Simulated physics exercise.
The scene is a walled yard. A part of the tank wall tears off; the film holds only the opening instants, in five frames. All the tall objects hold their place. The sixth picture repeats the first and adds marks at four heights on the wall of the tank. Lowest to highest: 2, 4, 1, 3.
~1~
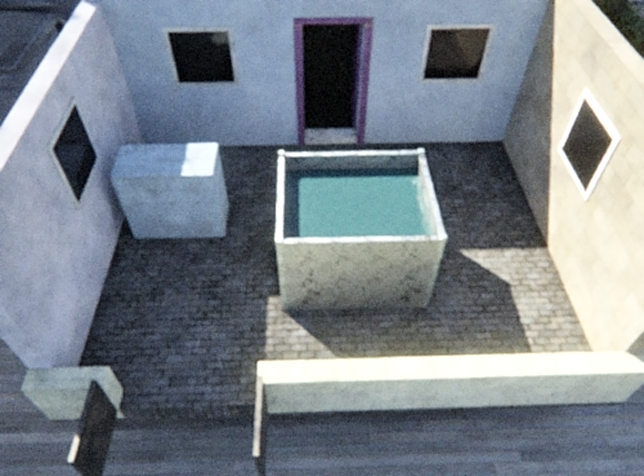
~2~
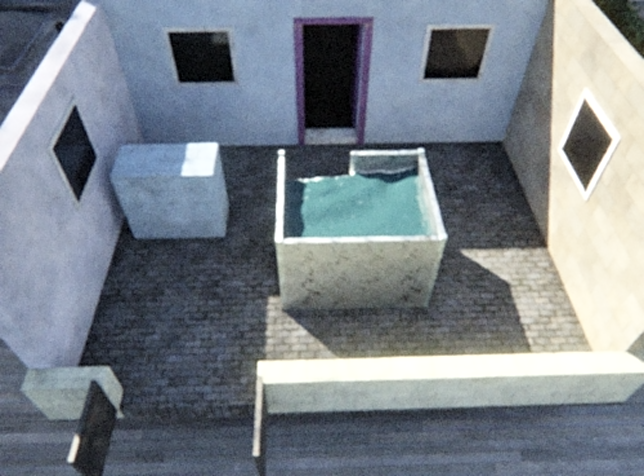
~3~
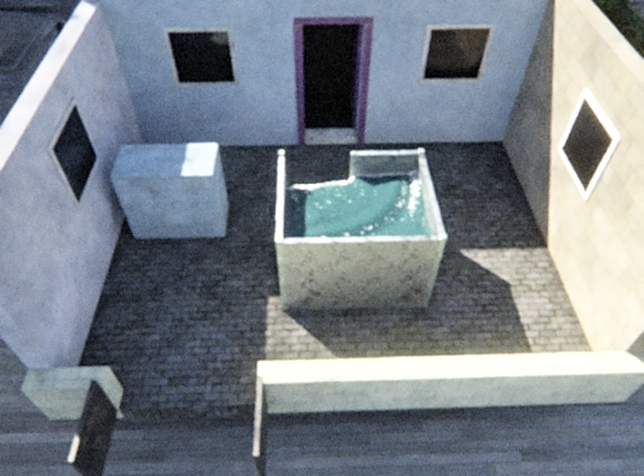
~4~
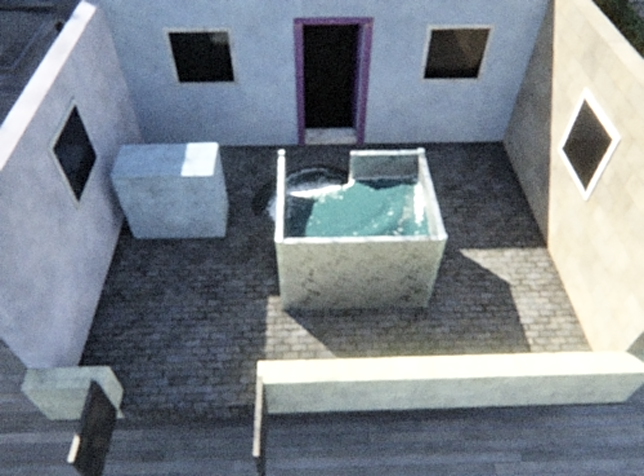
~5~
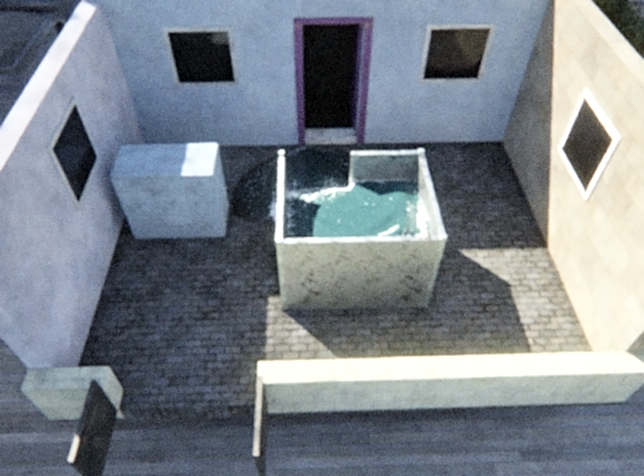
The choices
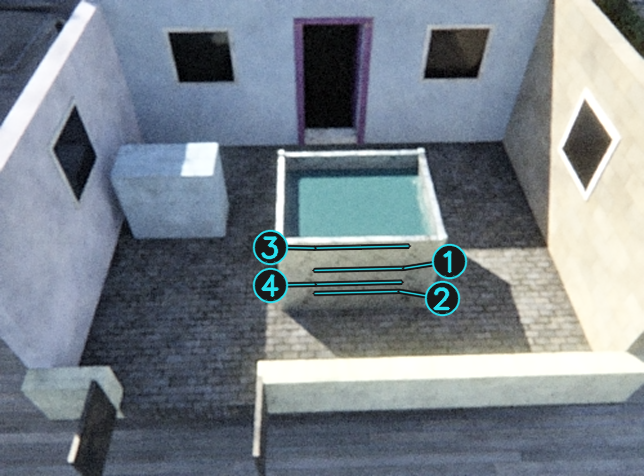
Teal water sloshing in a pale tank as part of its back wall opens, then spreading darkly across the walled yard's paving behind.
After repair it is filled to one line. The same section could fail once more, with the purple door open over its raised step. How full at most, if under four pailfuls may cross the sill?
2 will do.
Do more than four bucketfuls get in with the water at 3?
Yes, that goes wrong.
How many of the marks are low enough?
One.
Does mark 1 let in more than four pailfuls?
Yes, that goes wrong.
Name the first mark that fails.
4 it is.
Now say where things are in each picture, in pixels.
Water in the tank at rest, its middle at (355, 206); foot of the purple doorway at (331, 144); open gate at (183, 362).
Water covers 1 % of the ground, its front hidden from here.
Water covers 3 % of the ground, its front hidden from here.
Water covers 7 % of the ground, its front hidden from here.
Water covers 14 % of the ground and shows as far out as (244, 189).
On the marked copy, 1 at (359, 269); 2 at (357, 292); 3 at (361, 247); 4 at (358, 283); from the bottom up 2, 4, 1, 3.
For mark 1, dozens of bucketfuls pour in.
For mark 2, a bucket or two gets in.
For mark 3, dozens of bucketfuls pour in.
For mark 4, about 9 bucketfuls get in.
